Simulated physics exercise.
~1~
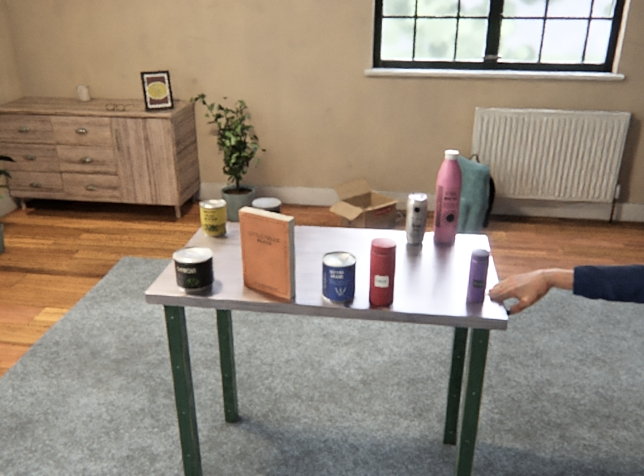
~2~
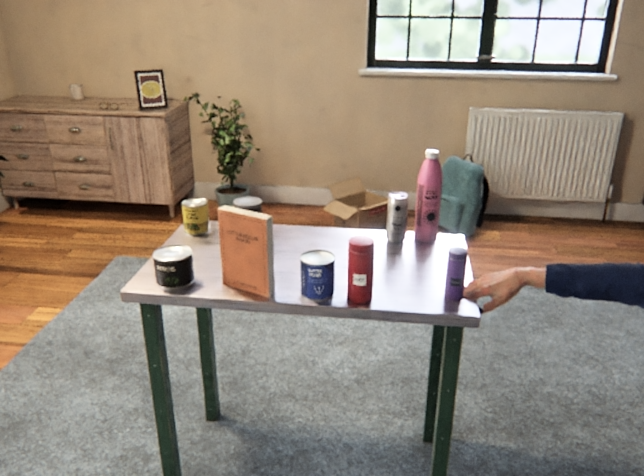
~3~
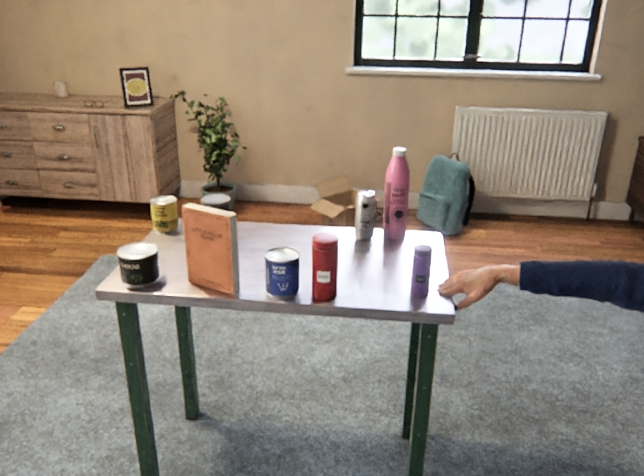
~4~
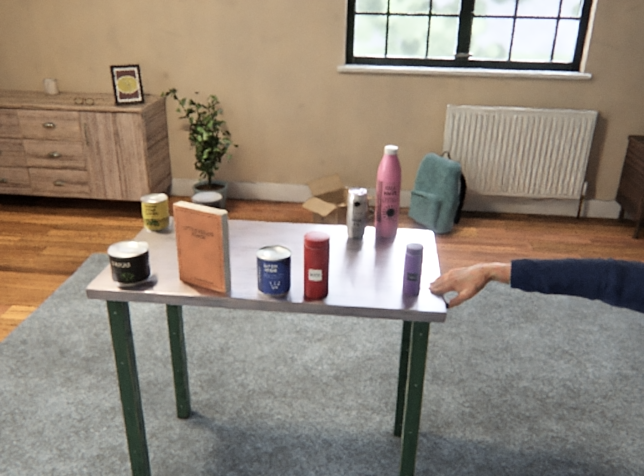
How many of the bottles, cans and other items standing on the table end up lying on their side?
None of them end up on their side; they are all still standing on the table at the end.
In a living room, a hand pushes a table left and its items all stay upright.
